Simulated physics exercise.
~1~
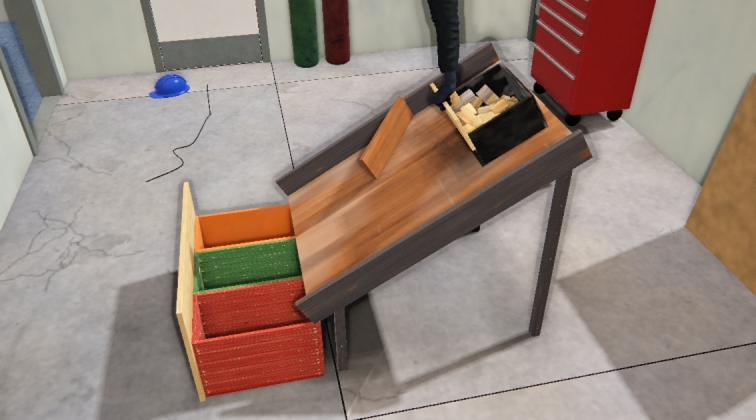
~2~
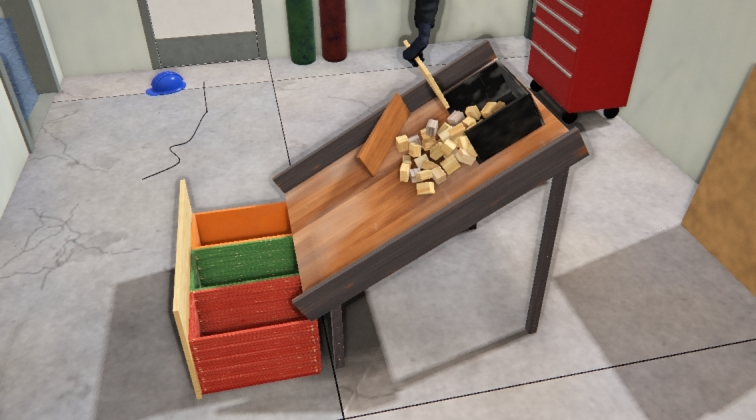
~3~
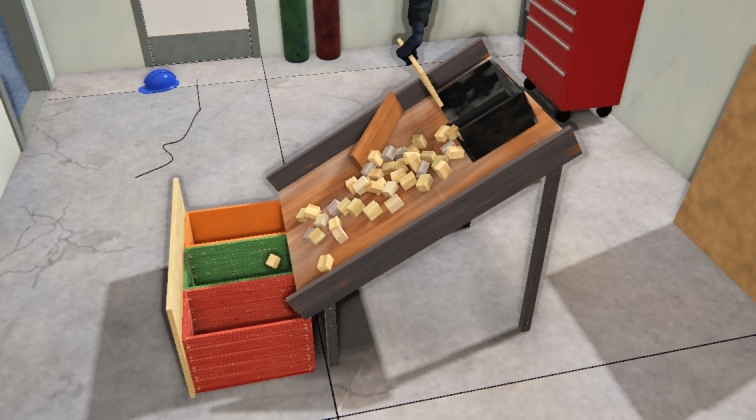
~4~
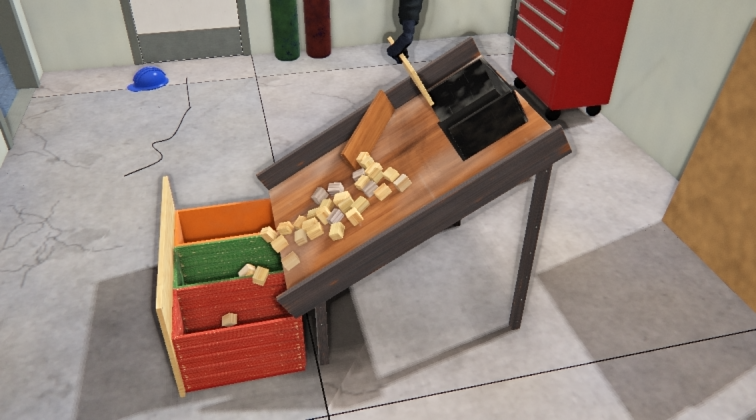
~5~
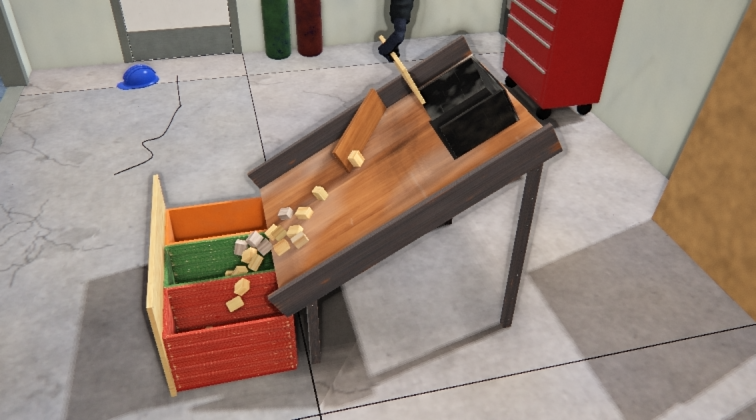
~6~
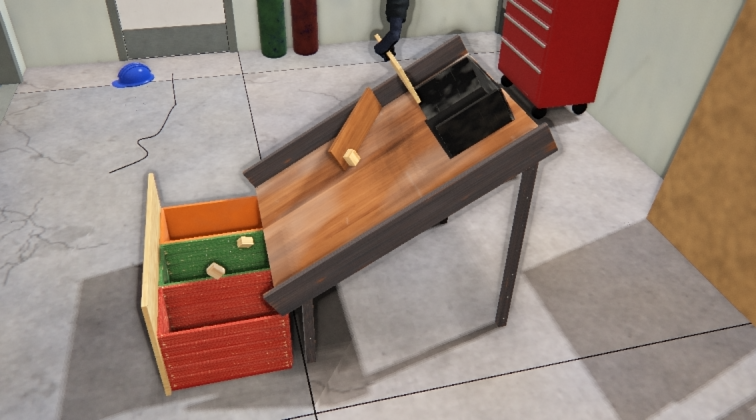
The clip shows a dark arm lifting a gate from a black pen, letting wooden blocks tumble down a sloped table past an angled board. Most drop into the green tote and some toward the red bin, while one block stays resting against the board.
